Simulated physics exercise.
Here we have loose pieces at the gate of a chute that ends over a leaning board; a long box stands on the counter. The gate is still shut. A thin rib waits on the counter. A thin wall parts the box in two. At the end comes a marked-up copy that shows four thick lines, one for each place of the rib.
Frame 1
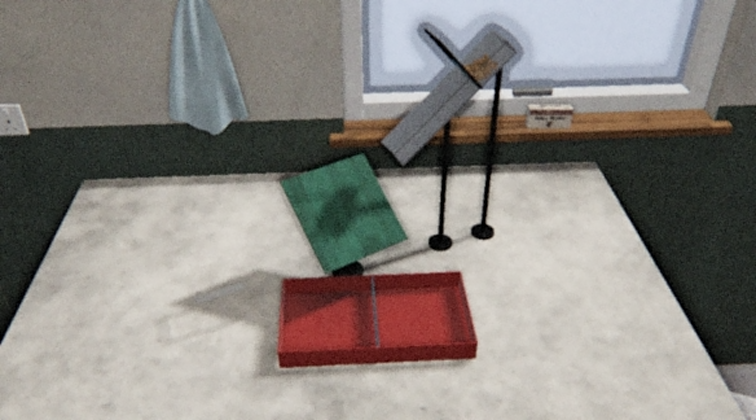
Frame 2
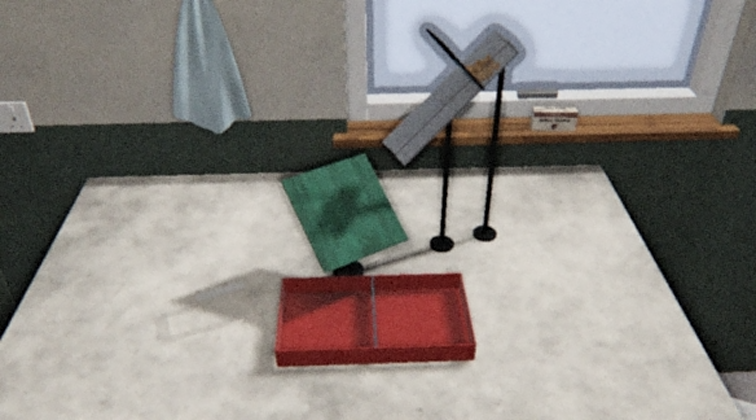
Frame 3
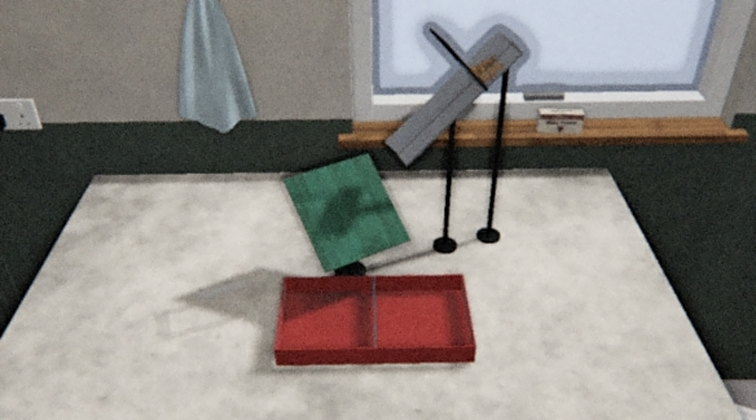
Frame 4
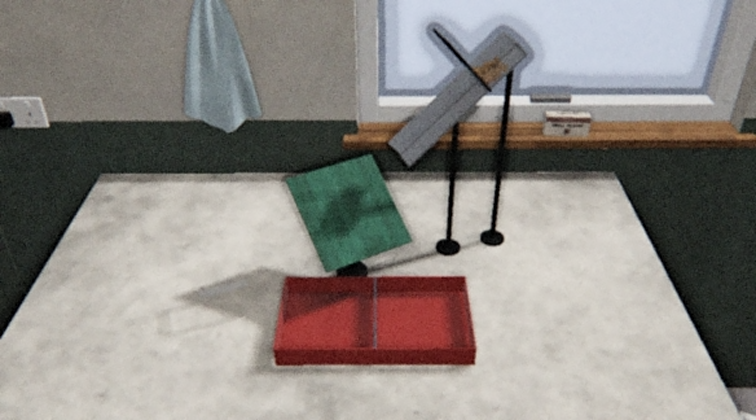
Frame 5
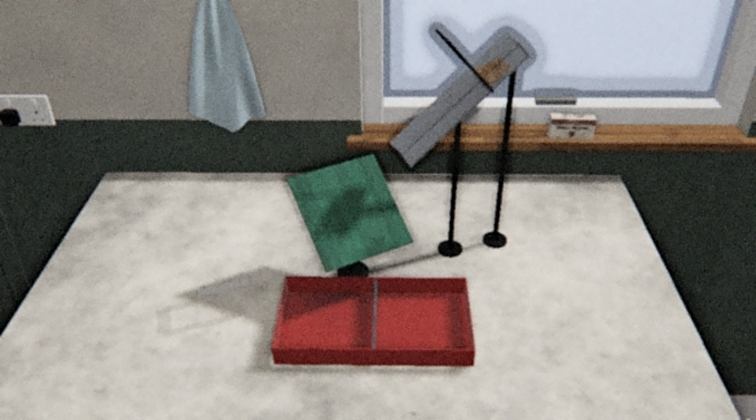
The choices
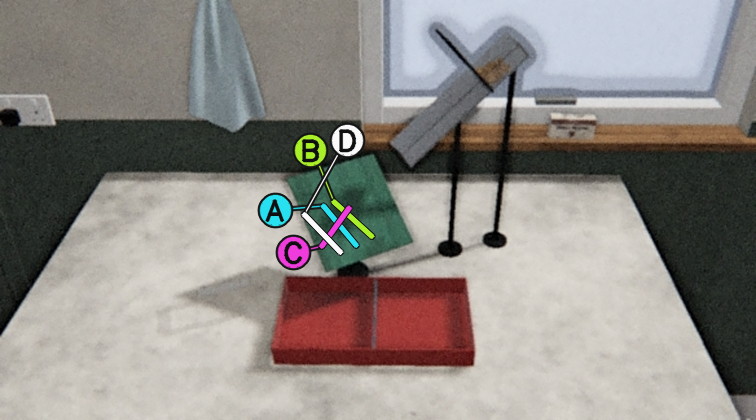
At the start, a grey chute on thin black posts slants above a tilted green board, with a divided red box in front on a pale counter. The view then drifts slightly, revealing more of the wall socket at left, while the objects themselves show no clear movement.
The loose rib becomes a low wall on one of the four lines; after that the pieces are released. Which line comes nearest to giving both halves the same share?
I would pick line D.
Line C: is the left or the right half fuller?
More lands on the left.
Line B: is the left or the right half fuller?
The right half.
On the marked copy, line A from (323, 205) to (356, 245); line B from (333, 201) to (371, 236); line C from (349, 208) to (321, 246); line D from (304, 214) to (340, 252).
If A is chosen, of what is caught, about a quarter in the left half, most in the right.
If B is chosen, of what is caught, a small part in the left half, nearly all in the right.
If C is chosen, of what is caught, most in the left half, about a quarter in the right.
If D is chosen, of what is caught, about half in the left half, about half in the right.
